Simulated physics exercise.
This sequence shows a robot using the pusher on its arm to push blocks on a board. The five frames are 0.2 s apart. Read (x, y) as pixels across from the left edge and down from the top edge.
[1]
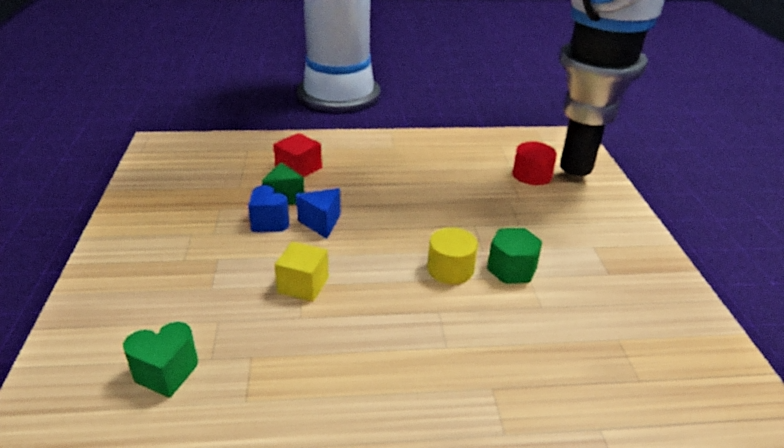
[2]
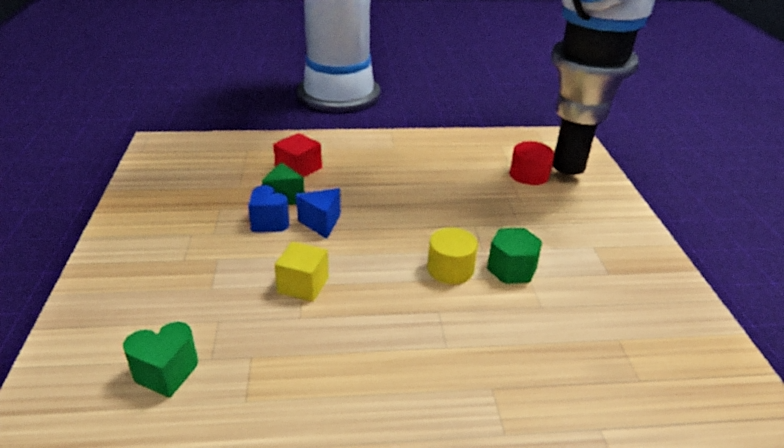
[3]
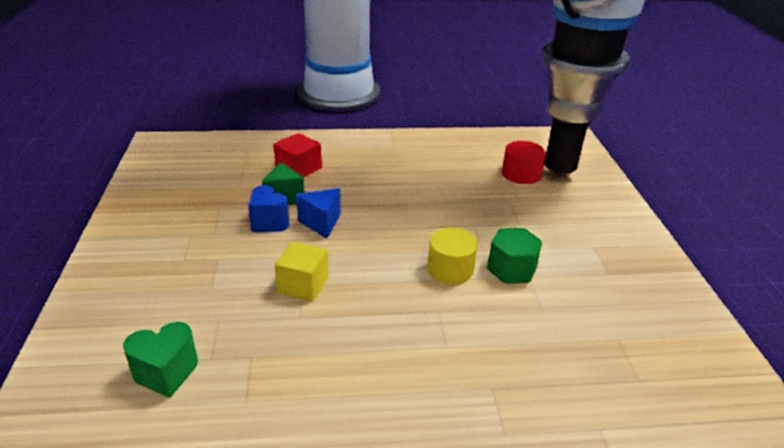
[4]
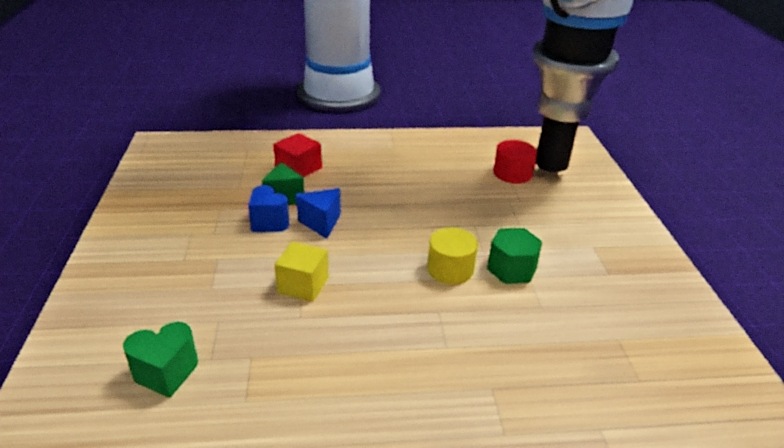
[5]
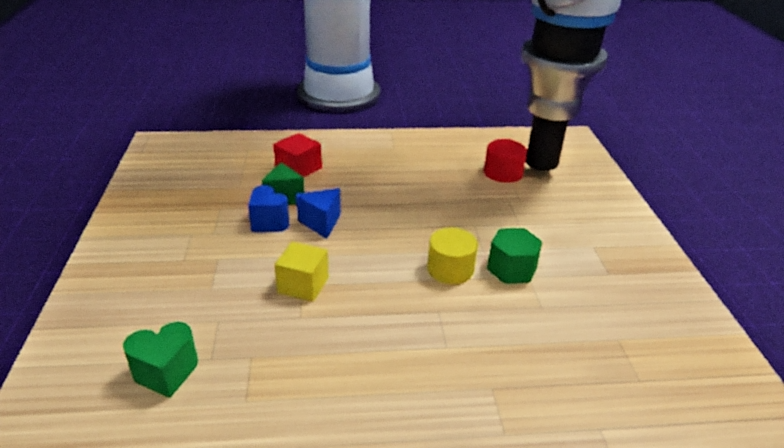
A robot arm pushes the red cylinder a short way left along the board's far side.
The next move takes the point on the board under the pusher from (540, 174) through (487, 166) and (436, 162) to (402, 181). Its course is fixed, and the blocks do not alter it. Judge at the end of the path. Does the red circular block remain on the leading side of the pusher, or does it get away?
The pusher still has the red circular block in front of it when the path ends.
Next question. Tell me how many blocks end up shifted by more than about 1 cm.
Blocks displaced: 1.
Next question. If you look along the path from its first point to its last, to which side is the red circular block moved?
So, looking from the first point of the path to the last, the red circular block moves leftwards.
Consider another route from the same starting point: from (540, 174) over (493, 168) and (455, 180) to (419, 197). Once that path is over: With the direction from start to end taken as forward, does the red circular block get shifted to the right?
Final answer: Yes.
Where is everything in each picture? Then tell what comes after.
In the first picture, pusher's lower end (576, 168); red circular block (537, 150).
In the second picture, pusher (569, 167); red circular block (534, 150).
In the third picture, pusher (561, 166); red circular block (526, 149).
In the fourth picture, pusher (552, 164); red circular block (517, 148).
In the fifth picture, pusher (542, 163); red circular block (507, 148).
On the path given first. One third of the way, pusher (488, 155); red circular block (455, 145).
Two thirds of the way, pusher (437, 151); red circular block (413, 150).
At the end, pusher (402, 169); red circular block (374, 168).
